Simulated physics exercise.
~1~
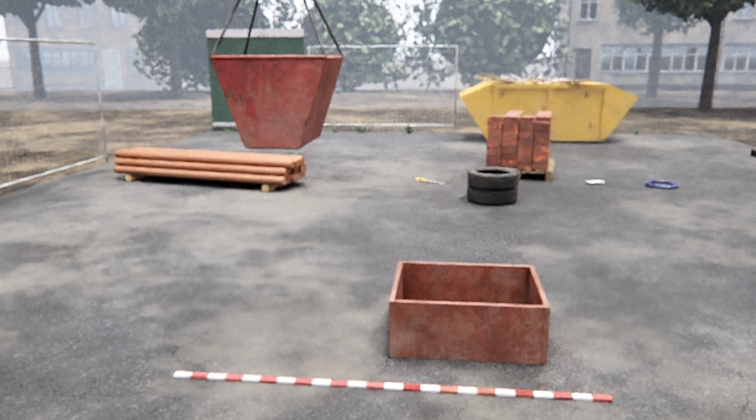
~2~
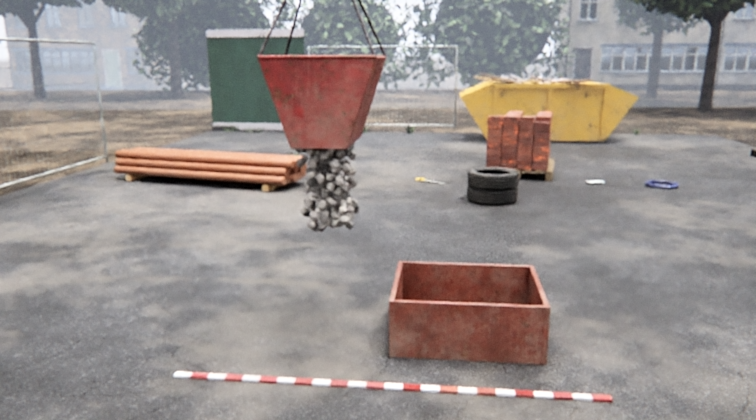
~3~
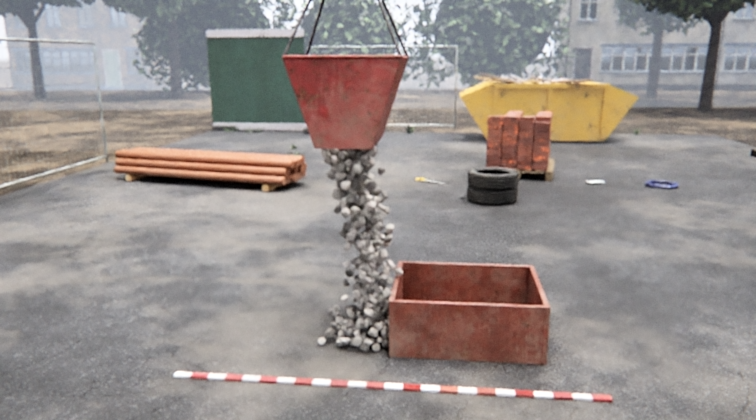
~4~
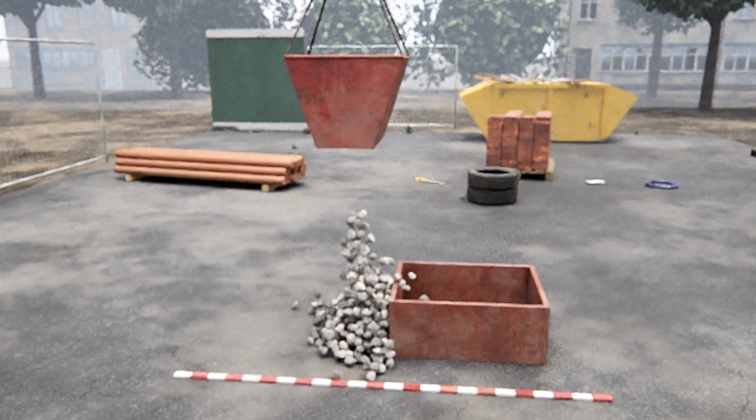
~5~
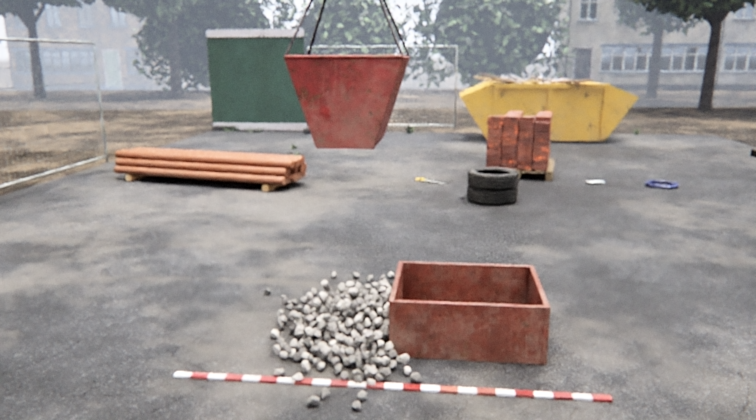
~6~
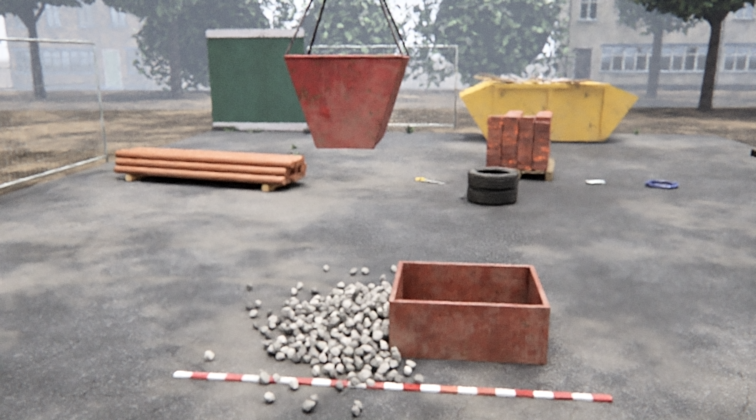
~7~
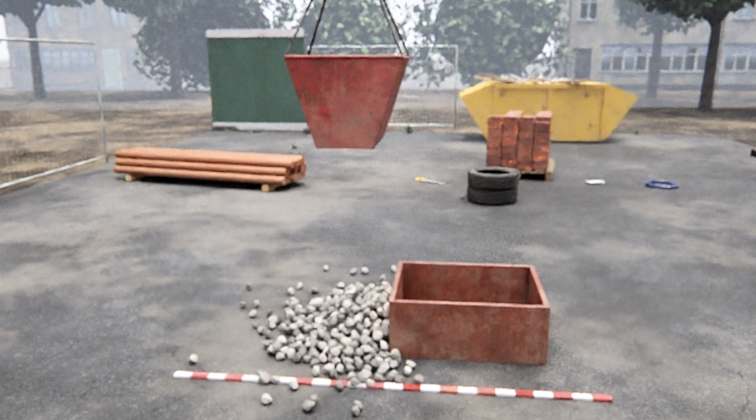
To begin with, a red skip hangs from cables above a grey yard, with an open rusty-red bin standing on the ground below and to its right. The skip glides to the right and grey stones start pouring from its underside. It stops short of the bin, and the stones drop in a column just left of the bin's side wall. The emptied skip hangs still while the stones heap up, then slump and spread leftward and forward over the striped staff. Finally, nearly all lie in a low pile against the bin's left side, with a few strays scattered around.
